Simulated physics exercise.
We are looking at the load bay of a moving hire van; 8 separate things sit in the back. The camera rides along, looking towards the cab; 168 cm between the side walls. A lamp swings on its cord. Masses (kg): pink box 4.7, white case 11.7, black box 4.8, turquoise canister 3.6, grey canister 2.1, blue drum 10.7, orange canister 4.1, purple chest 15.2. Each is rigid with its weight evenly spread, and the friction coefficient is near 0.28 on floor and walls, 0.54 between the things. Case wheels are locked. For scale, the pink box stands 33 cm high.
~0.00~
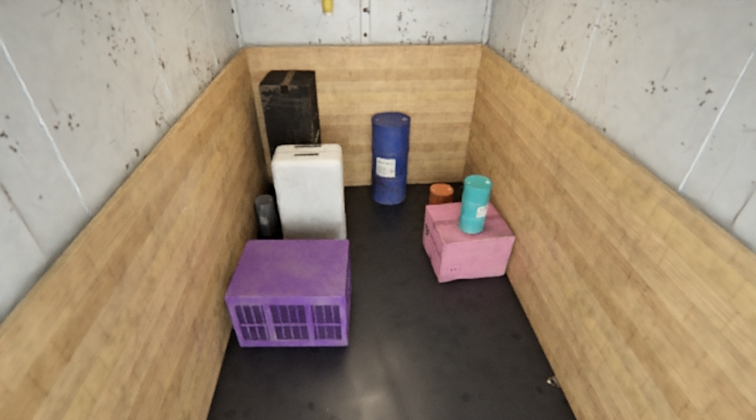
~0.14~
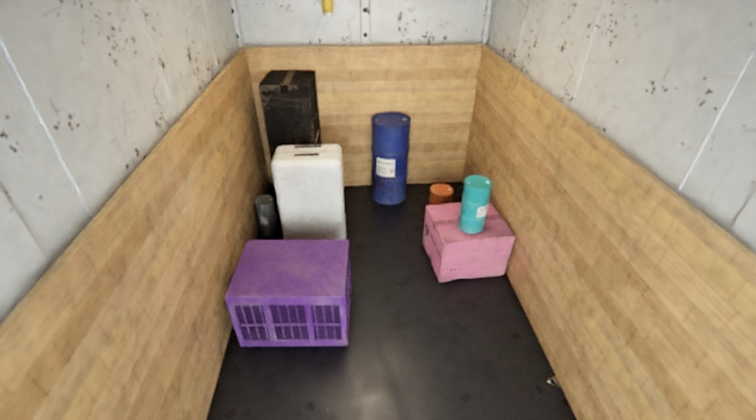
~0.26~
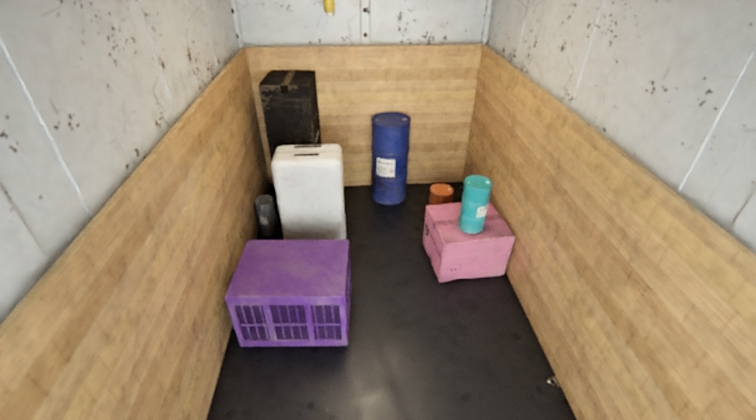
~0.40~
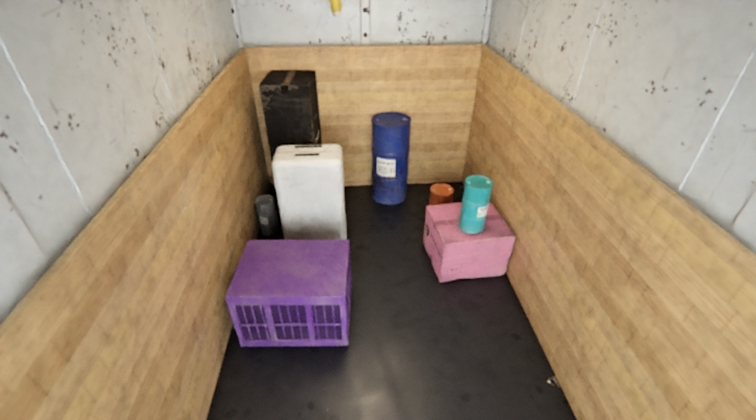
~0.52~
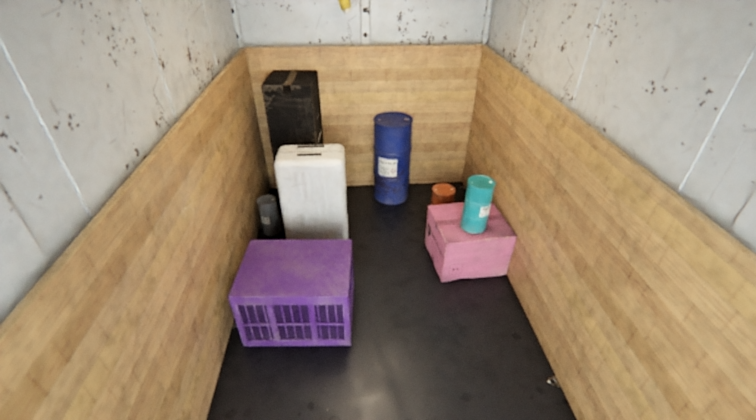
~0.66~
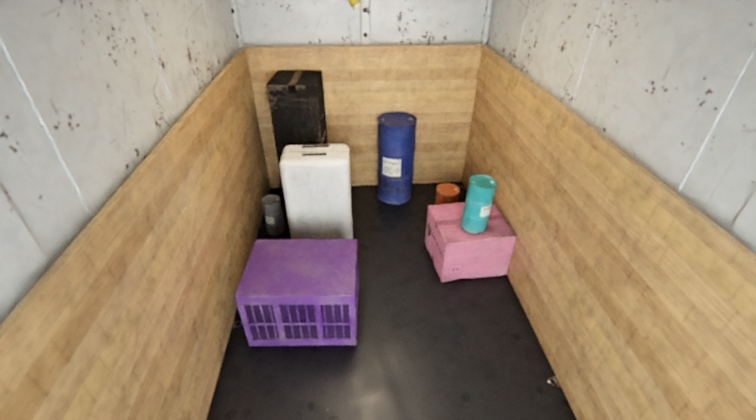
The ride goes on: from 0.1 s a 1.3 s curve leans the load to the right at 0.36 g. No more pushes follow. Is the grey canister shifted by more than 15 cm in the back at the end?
The grey canister leaves its spot.
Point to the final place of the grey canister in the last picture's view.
Near (331, 213).
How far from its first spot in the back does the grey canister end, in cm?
About 46 cm.
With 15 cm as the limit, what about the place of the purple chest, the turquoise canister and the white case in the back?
The purple chest ends elsewhere; the turquoise canister stays put; the white case ends elsewhere.
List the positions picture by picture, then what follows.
Steady run; grey canister (267, 216); pink box (465, 240), in the first frame.
Load feels 0.06 g right; black box (297, 145); turquoise canister (474, 205), in the second frame.
Load feels 0.23 g right; blue drum (390, 159), in the third frame.
Load feels 0.36 g right; purple chest (297, 291); pink box (465, 240), in the fourth frame.
Load feels 0.36 g right; white case (315, 200); black box (299, 145), in the fifth frame.
Load feels 0.36 g right; grey canister (274, 215) shifted 5 cm; turquoise canister (478, 204) shifted 2 cm, in the sixth frame.
Around 0.86 s, load feels 0.36 g right; grey canister shifted 12 cm near (283, 215); black box shifted 12 cm; white case shifted 12 cm.
Around 1.06 s, load feels 0.36 g right; grey canister shifted 22 cm near (298, 214); black box shifted 23 cm; white case shifted 22 cm.
Around 1.26 s, load feels 0.20 g right; grey canister shifted 35 cm near (316, 214); black box shifted 37 cm; white case shifted 35 cm.
Around 1.46 s, steady run; grey canister shifted 45 cm near (329, 213); black box shifted 48 cm; purple chest shifted 45 cm.
Finally (3.4 s), not toppled but over 15 cm from the start, white case, black box, grey canister, blue drum, orange canister and purple chest; the other 2 still in place (within 15 cm). In the last view, grey canister near (331, 213).
